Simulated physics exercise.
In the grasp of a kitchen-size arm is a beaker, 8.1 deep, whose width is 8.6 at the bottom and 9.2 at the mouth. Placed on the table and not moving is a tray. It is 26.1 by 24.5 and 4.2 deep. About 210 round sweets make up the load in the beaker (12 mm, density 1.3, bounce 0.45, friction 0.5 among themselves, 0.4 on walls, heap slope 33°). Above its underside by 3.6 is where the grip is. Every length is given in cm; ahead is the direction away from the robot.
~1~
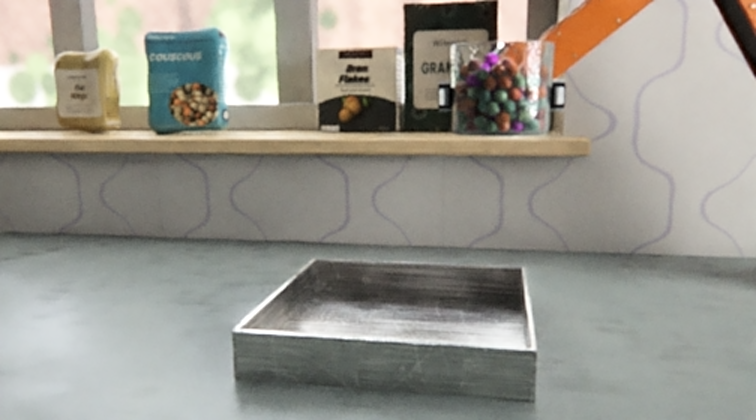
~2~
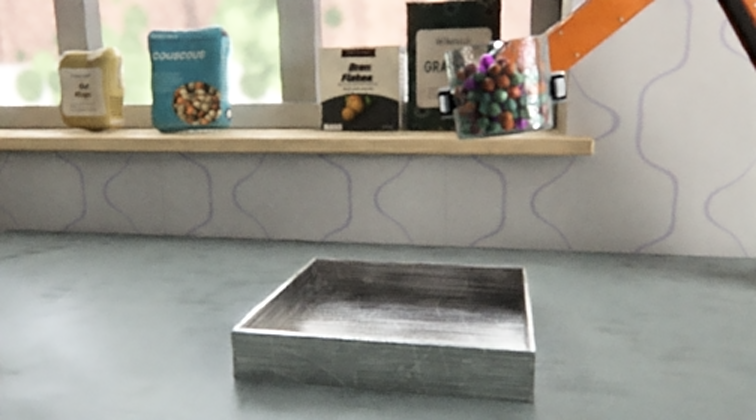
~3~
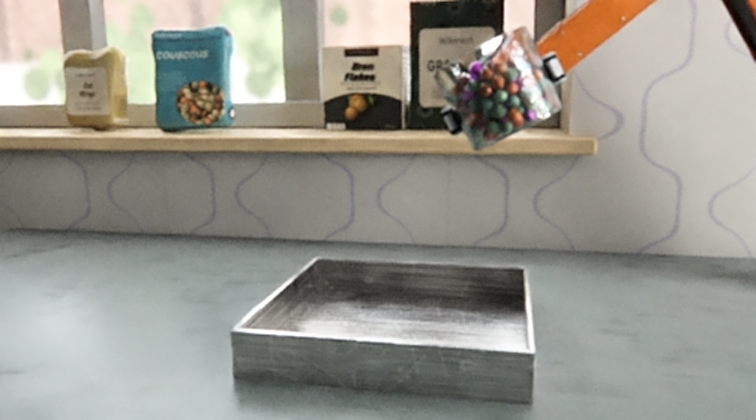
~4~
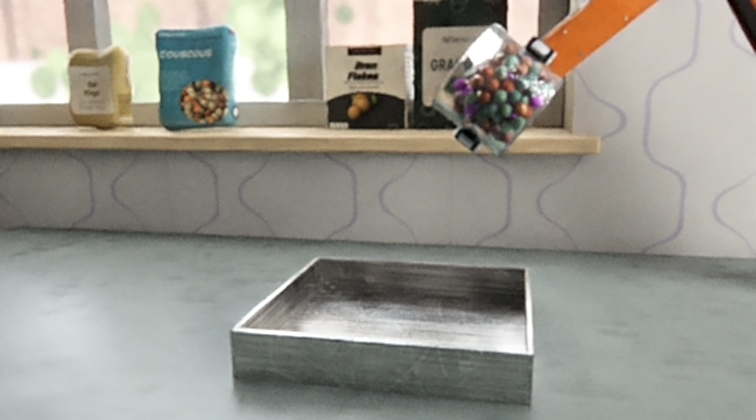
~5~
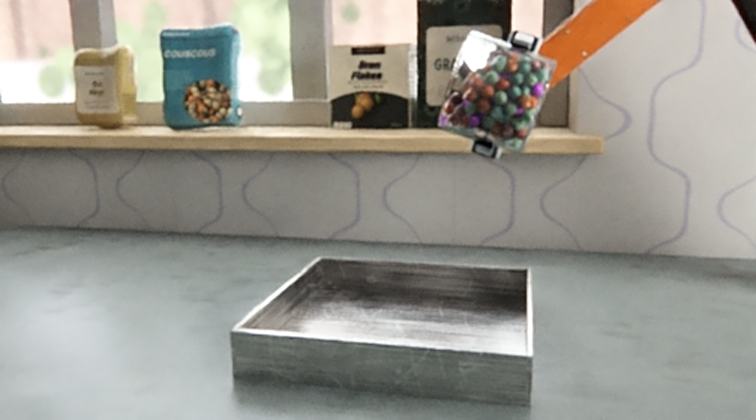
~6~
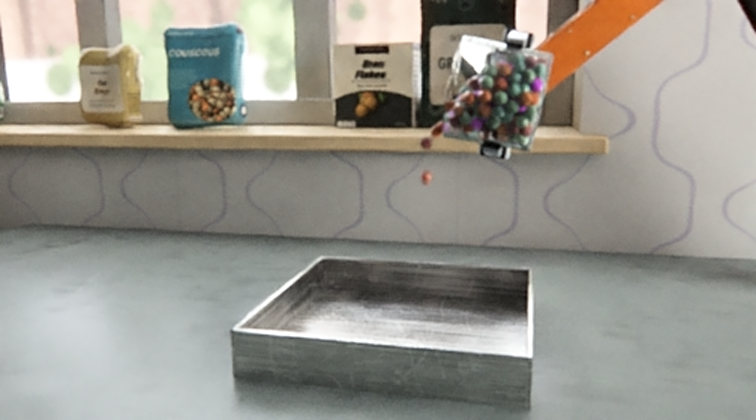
A kitchen with a grey tabletop and a wooden shelf before a bright window is seen from the front, slightly above the table. Food packages, yellow, blue and dark, line the shelf; a grey tray sits below, and an orange arm at right grips a clear beaker of colourful round sweets. The arm tilts the beaker leftward, and a few sweets leave its mouth as the view shifts slightly.
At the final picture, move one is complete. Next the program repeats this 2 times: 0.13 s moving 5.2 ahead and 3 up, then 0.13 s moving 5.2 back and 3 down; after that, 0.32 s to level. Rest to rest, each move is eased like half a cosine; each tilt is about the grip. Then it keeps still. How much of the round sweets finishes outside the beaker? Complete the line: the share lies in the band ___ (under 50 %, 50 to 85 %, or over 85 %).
The share lies in the band over 85 %.
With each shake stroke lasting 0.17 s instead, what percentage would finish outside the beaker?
Estimate: Near 85 per cent.
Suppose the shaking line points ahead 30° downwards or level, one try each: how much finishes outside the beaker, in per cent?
Roughly 65 per cent, then 90 per cent.
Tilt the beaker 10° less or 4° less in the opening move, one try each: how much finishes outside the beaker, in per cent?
They would come to near 90 and 100 per cent.
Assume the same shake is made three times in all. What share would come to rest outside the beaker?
That would give close to 100 percent.
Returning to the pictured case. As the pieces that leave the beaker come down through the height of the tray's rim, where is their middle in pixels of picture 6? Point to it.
Near (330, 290).
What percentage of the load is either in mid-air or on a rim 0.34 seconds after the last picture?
Around 54 per cent of the load.
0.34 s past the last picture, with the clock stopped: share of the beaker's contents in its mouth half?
Roughly 30 per cent.
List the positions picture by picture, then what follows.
The first frame shows the beaker middle at (501, 91), level; upper third of the load around (499, 79), from x 460 to 540, top at y 60; 209 in the beaker.
The second frame shows the beaker middle at (500, 91), tilted 8° forward; upper third of the load around (500, 78), from x 460 to 540, top at y 65.
The third frame shows the beaker middle at (499, 92), tilted 27° forward; upper third of the load around (506, 79), from x 455 to 550, top at y 55.
The fourth frame shows the beaker middle at (498, 93), tilted 52° forward; upper third of the load around (509, 77), from x 460 to 550, top at y 50.
The fifth frame shows the beaker middle at (498, 95), tilted 71° forward; upper third of the load around (512, 78), from x 450 to 545, top at y 60.
The sixth frame shows the beaker middle at (499, 96), tilted 79° forward; upper third of the load around (514, 81), from x 425 to 540, top at y 60; 207 in the beaker, 2 in flight or on a rim.
Then, 0.34 s on, tilted 79° forward, highest piece 25 above the table; 69 in the tray, 25 in the beaker, 2 on the table or floor, 113 in flight or on a rim.
Then, 0.67 s on, tilted 43° forward, highest piece 24 above the table; 188 in the tray, 15 on the table or floor, 4 in the beaker, 2 in flight or on a rim.
Then, 1.04 s on, level, highest piece 23 above the table; 189 in the tray, 16 on the table or floor, 4 in the beaker.
Then, 2.09 s on, level, highest piece 23 above the table; 189 in the tray, 16 on the table or floor, 4 in the beaker.
In the end, 189 in the tray, 16 on the table or floor, 4 in the beaker. That is 98 % outside the beaker.
